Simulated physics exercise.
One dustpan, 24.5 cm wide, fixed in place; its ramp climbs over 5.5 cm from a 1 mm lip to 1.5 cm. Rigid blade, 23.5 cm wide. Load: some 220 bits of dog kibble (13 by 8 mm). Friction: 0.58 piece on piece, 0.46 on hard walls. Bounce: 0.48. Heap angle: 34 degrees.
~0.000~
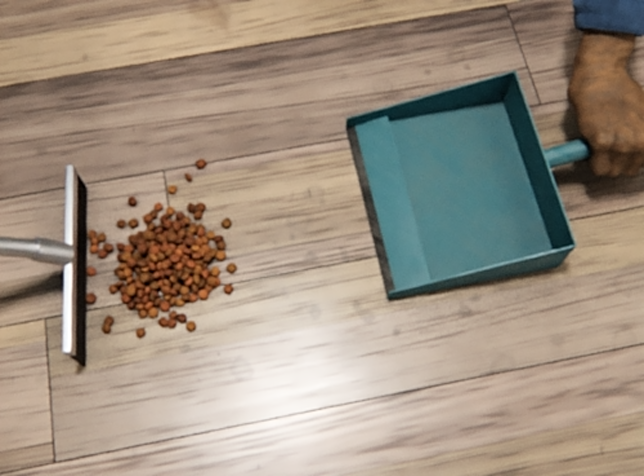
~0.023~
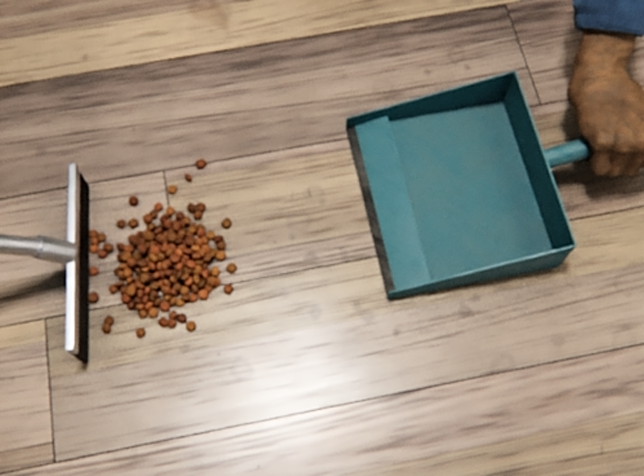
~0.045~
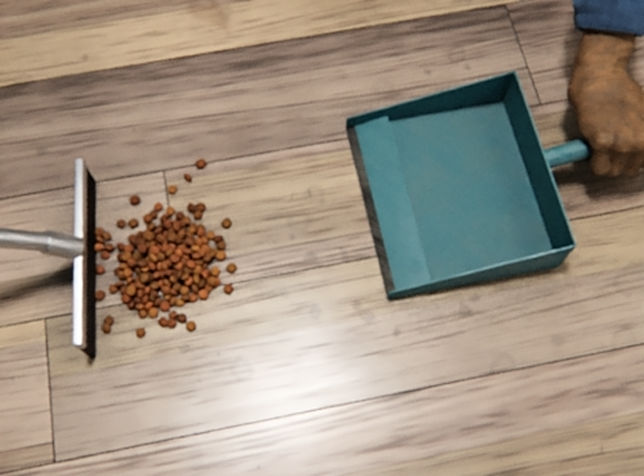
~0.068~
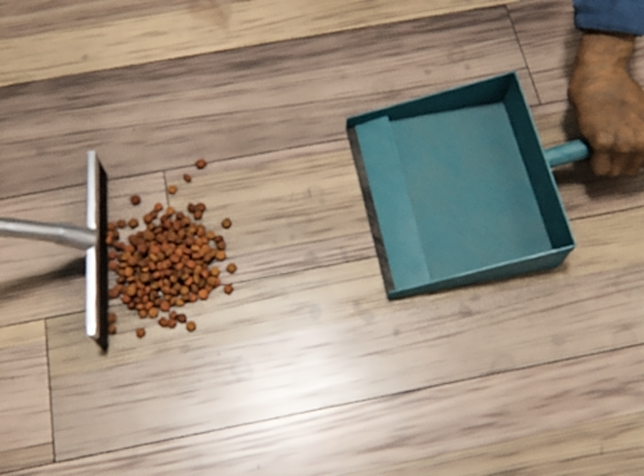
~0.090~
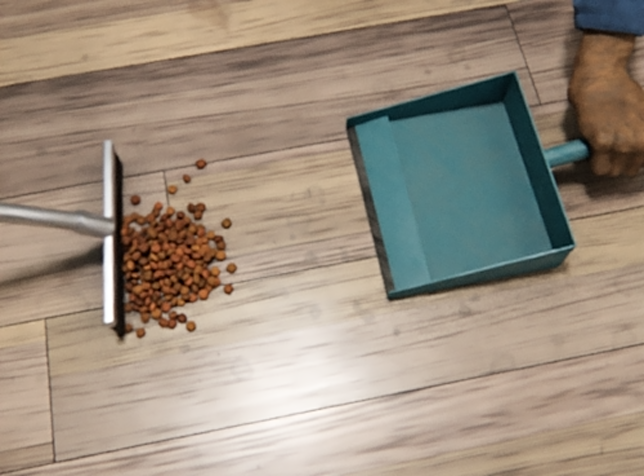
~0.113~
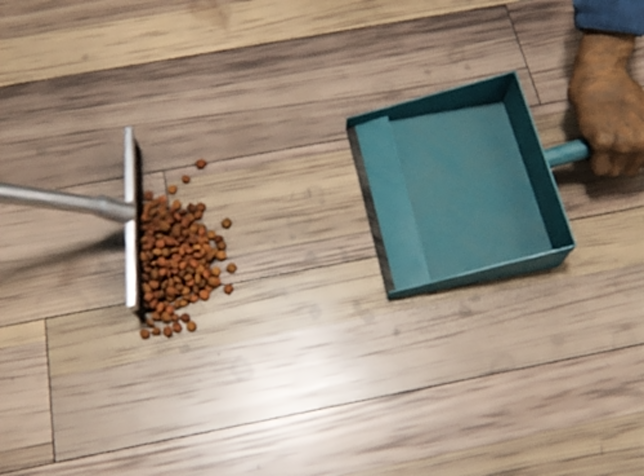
A squeegee-like blade slides right and slightly upward, pushing into a pile of brown kibble.
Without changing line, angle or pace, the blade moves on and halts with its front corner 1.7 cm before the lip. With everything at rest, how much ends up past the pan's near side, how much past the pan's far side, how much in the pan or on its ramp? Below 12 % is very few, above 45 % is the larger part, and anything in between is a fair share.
Near side: Very few, far side: A fair share, pan: A fair share.
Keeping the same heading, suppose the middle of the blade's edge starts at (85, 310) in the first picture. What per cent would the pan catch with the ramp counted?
I'd estimate about 45 per cent.
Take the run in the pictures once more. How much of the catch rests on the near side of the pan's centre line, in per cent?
About 20 percent of it.
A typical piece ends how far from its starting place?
Roughly 26 cm.
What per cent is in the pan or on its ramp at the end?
Some 35 per cent.
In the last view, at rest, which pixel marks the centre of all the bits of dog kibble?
I'd say roughly (362, 194).
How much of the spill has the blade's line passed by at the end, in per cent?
Estimate: Near 30 %.
After 0.23 s, middle of the blade 15 cm from the lip; 0 % over the lip, far side 5 %, near side 5 %.
After 0.31 s, middle of the blade 6 cm from the lip; 0 % over the lip, far side 10 %, near side 5 %.
After 0.53 s, middle of the blade 3 cm from the lip; 35 % over the lip, far side 15 %, near side 10 %.
At rest (1.2 s), near side 10 %, far side 15 %, pan 35 %, in front of the lip or behind the blade 45 %.
